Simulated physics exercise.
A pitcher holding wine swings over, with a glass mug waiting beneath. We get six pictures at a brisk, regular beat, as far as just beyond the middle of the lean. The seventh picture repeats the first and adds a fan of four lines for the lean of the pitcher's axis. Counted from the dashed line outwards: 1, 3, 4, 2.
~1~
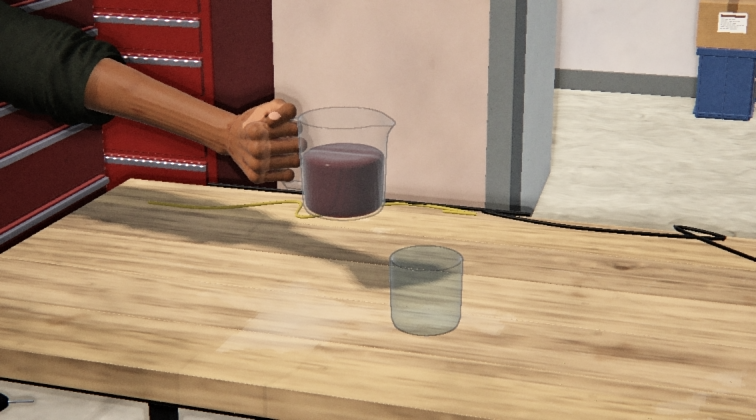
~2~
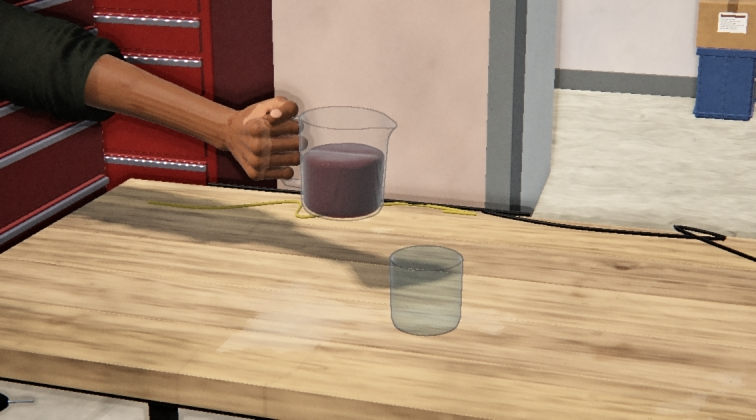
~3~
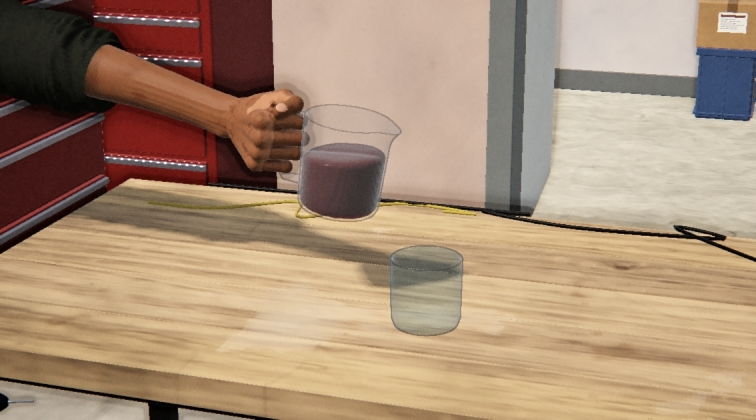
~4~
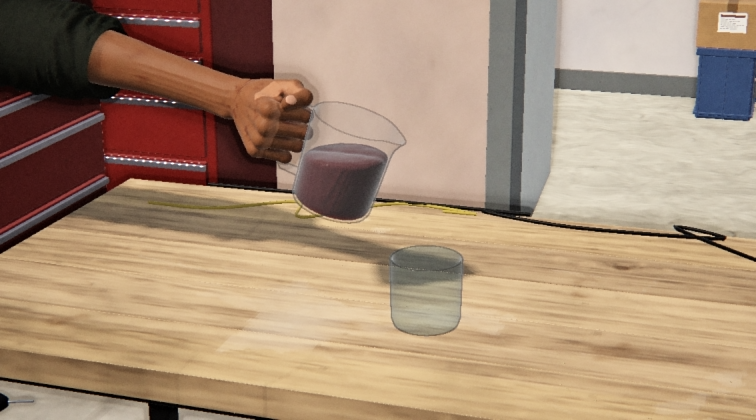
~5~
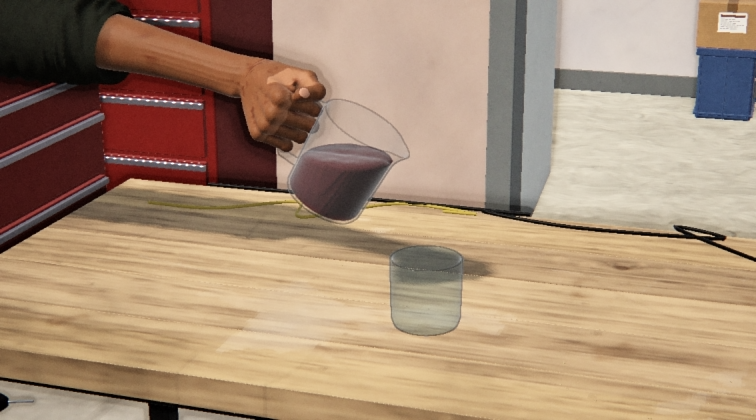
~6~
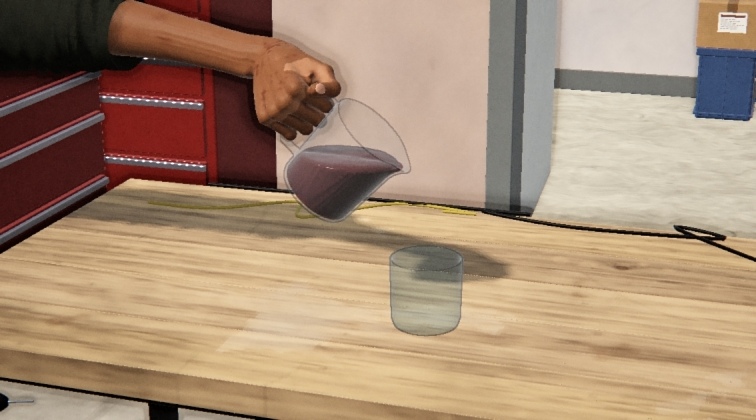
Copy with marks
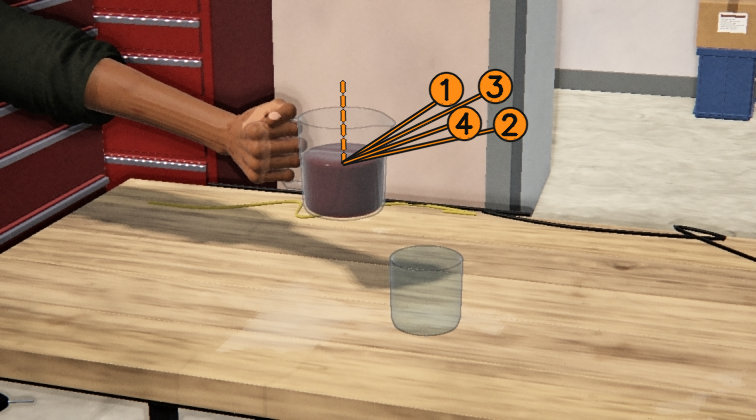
A hand holds a clear pitcher of dark purplish liquid upright above a wooden table, up and to the left of an empty glass. The hand then turns, tilting the pitcher steadily to the right until the liquid slants toward its lip, with none leaving and the glass still empty.
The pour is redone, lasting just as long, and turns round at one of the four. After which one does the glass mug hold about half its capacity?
4 beats the others.
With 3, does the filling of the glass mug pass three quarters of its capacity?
No.
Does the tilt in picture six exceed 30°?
Yes, it does.
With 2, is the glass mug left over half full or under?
Over half.
In orange, 1 at (434, 103); 2 at (494, 129); 3 at (481, 95); 4 at (447, 126).
For tilt 1, the glass mug ends with about 21 % of what it can hold.
For tilt 2, the glass mug ends with about 65 % of what it can hold.
For tilt 3, the glass mug ends with about 36 % of what it can hold.
For tilt 4, the glass mug ends with about 51 % of what it can hold.
